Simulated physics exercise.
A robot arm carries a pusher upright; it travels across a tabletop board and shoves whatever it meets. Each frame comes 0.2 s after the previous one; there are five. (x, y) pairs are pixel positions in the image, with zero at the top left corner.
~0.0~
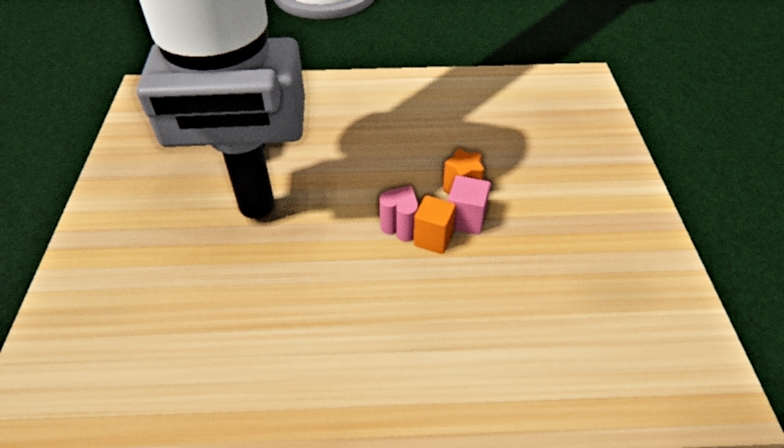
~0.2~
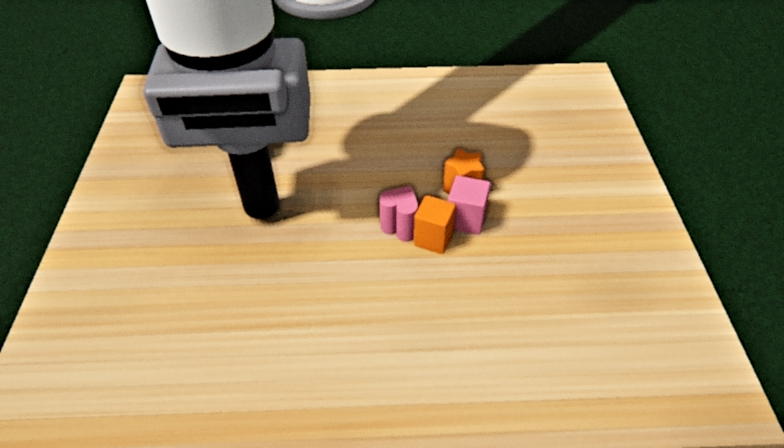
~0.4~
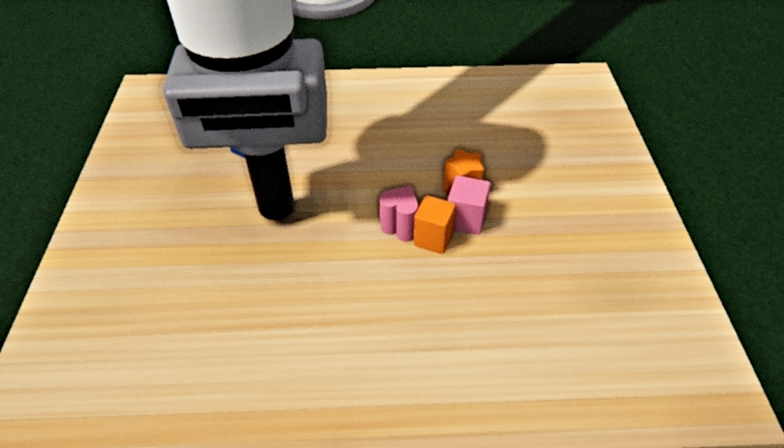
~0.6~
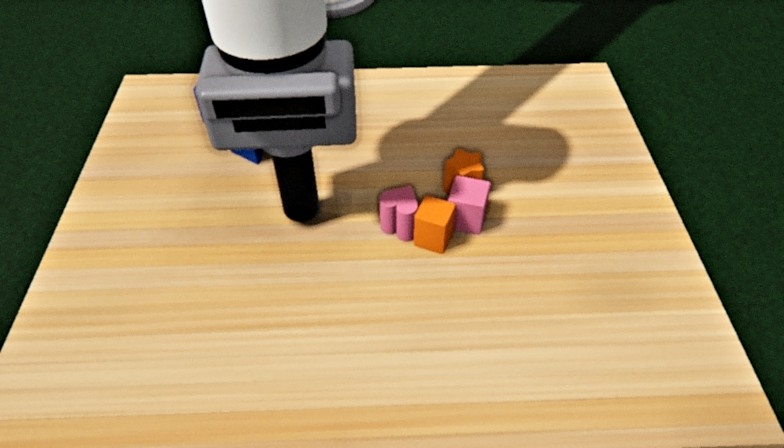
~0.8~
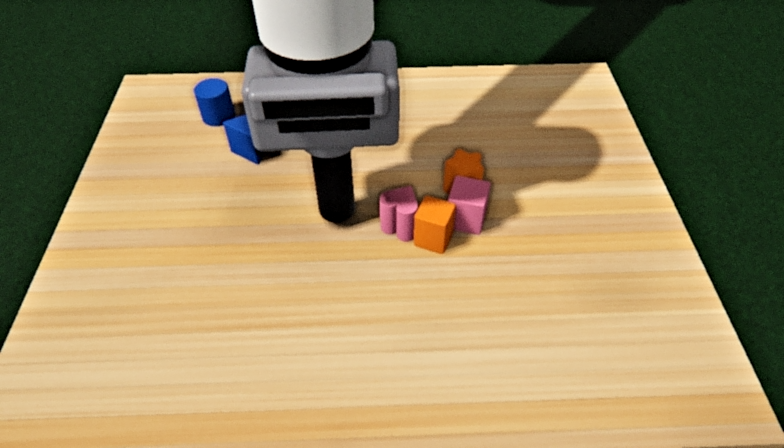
The clip shows a robotic arm with a black pusher moving right across a wooden board toward a still cluster of two pink and two orange blocks, as two blue blocks behind it come into view at the left.
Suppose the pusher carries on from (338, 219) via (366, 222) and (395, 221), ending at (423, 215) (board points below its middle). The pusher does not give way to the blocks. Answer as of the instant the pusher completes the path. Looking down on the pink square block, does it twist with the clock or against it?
Rotates counter-clockwise.
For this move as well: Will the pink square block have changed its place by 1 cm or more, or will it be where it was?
It shifts position.
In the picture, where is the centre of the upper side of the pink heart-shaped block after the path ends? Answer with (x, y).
The middle of the upper face of the pink heart-shaped block will lie at about (453, 206) in the picture.
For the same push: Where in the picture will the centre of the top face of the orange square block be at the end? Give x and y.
It comes to (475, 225).
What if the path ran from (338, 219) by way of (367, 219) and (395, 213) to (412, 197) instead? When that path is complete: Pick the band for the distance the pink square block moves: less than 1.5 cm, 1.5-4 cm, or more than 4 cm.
It ends within 1.5 cm of its spot.
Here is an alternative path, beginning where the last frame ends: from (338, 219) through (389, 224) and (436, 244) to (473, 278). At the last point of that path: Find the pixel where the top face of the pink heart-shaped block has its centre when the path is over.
I predict (520, 251).
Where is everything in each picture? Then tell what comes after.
Pusher's lower end (257, 207); pink heart-shaped block (401, 199); orange square block (436, 210); orange star-shaped block (466, 161); pink square block (470, 190), in the first picture.
Pusher (262, 208); blocks still, in the second picture.
Pusher (277, 209); blocks still, in the third picture.
Pusher (302, 210); blocks still, in the fourth picture.
Pusher (337, 211); pink heart-shaped block (401, 199); orange square block (436, 210); orange star-shaped block (466, 161); pink square block (470, 190), in the fifth picture.
What follows on the original path. Halfway along, pusher (381, 215); pink heart-shaped block (417, 204), turned 15° clockwise; orange square block (450, 214), turned 20° anticlockwise.
At the end, pusher (423, 208); pink heart-shaped block (453, 206), turned 60° clockwise; orange square block (475, 225), turned 25° clockwise; orange star-shaped block still; pink square block (483, 191), turned 40° anticlockwise.
